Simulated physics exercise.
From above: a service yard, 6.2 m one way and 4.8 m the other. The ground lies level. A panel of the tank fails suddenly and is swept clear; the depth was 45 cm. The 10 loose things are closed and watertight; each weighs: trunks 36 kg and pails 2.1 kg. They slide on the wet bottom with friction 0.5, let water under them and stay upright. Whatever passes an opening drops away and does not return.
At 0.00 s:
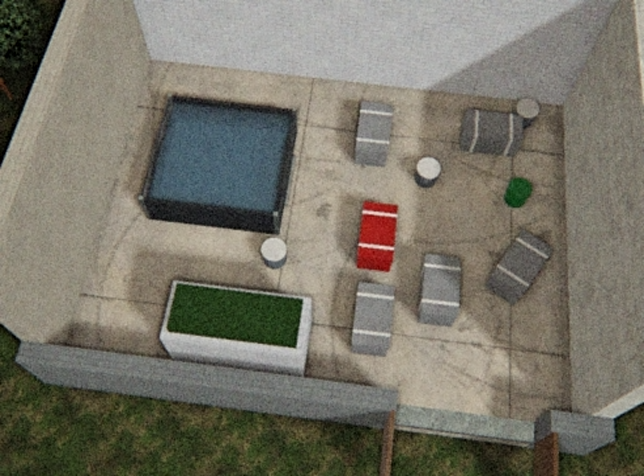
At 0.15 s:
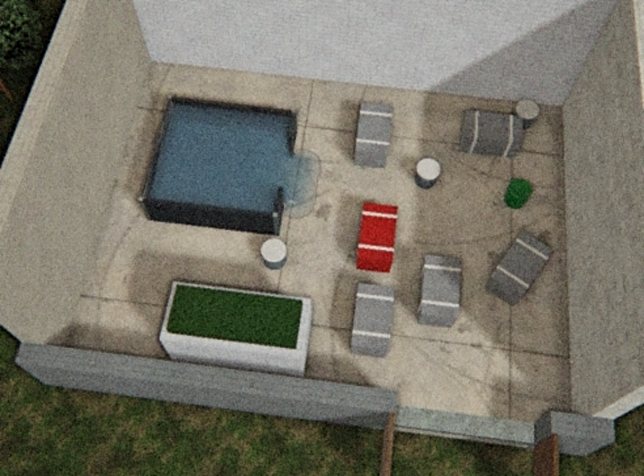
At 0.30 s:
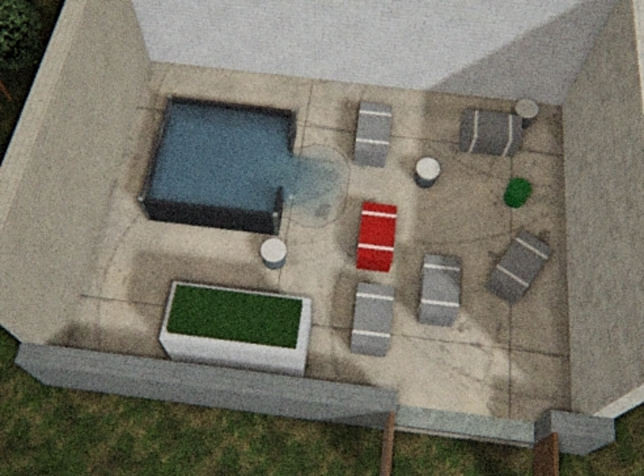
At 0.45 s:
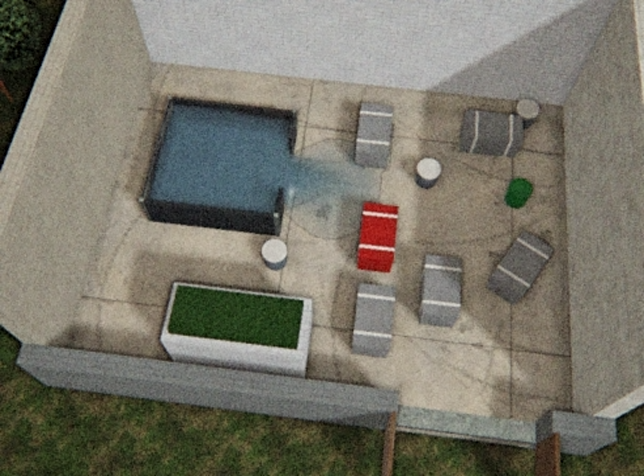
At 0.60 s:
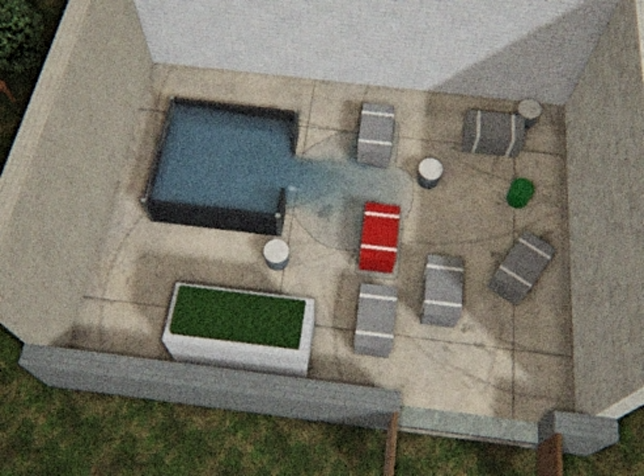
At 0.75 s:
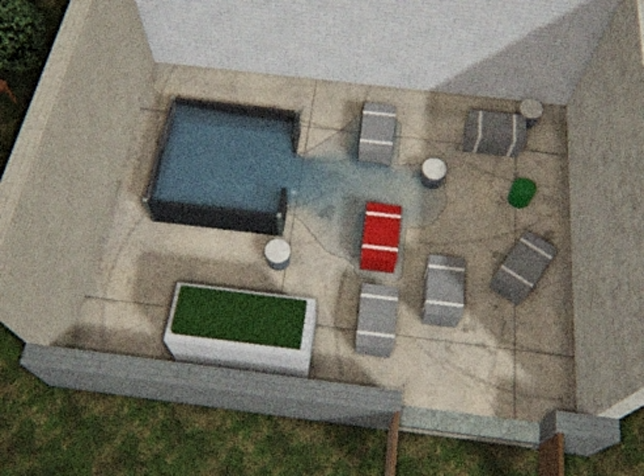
Water poured out through a gap in the right side of the dark tank and spread rightward across the yard floor, reaching around the red trunk, while the trunks and pails stayed put.
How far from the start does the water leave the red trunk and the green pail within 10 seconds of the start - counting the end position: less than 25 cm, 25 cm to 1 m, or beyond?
The red trunk slides a little; the green pail travels far.
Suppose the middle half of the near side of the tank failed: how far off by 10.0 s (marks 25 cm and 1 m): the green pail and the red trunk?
In that case the green pail holds its place, the red trunk holds its place.
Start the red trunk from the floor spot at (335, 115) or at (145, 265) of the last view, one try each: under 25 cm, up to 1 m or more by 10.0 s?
In that order: It barely shifts; it holds its place.
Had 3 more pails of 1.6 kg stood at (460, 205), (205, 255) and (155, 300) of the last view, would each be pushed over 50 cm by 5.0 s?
In that order: Past it, less, short of it.
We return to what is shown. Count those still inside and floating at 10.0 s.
3 of them.
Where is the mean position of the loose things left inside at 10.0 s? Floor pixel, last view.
At about (410, 195).
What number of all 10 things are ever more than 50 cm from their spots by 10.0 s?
5 of them.
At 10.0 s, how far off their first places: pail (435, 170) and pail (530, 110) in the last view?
In turn: 120 cm, 450 cm.
After 2.0 s the red trunk is near (421, 248), 0.5 m from its start, aground; the green pail is near (566, 175), 0.6 m from its start, afloat; 0 of 10 are out; 2 afloat.
After 4.5 s the red trunk is near (426, 249), 0.6 m from its start, aground; the green pail is near (543, 94), 1.6 m from its start, afloat; 0 of 10 are out; 3 afloat.
After 7.0 s the red trunk is near (426, 249), 0.6 m from its start, aground; the green pail is near (482, 89), 1.7 m from its start, afloat; 0 of 10 are out; 3 afloat.
After 10.0 s the red trunk is near (426, 249), 0.6 m from its start, aground; the green pail is near (481, 90), 1.7 m from its start, afloat; 0 of 10 are out; 3 afloat.
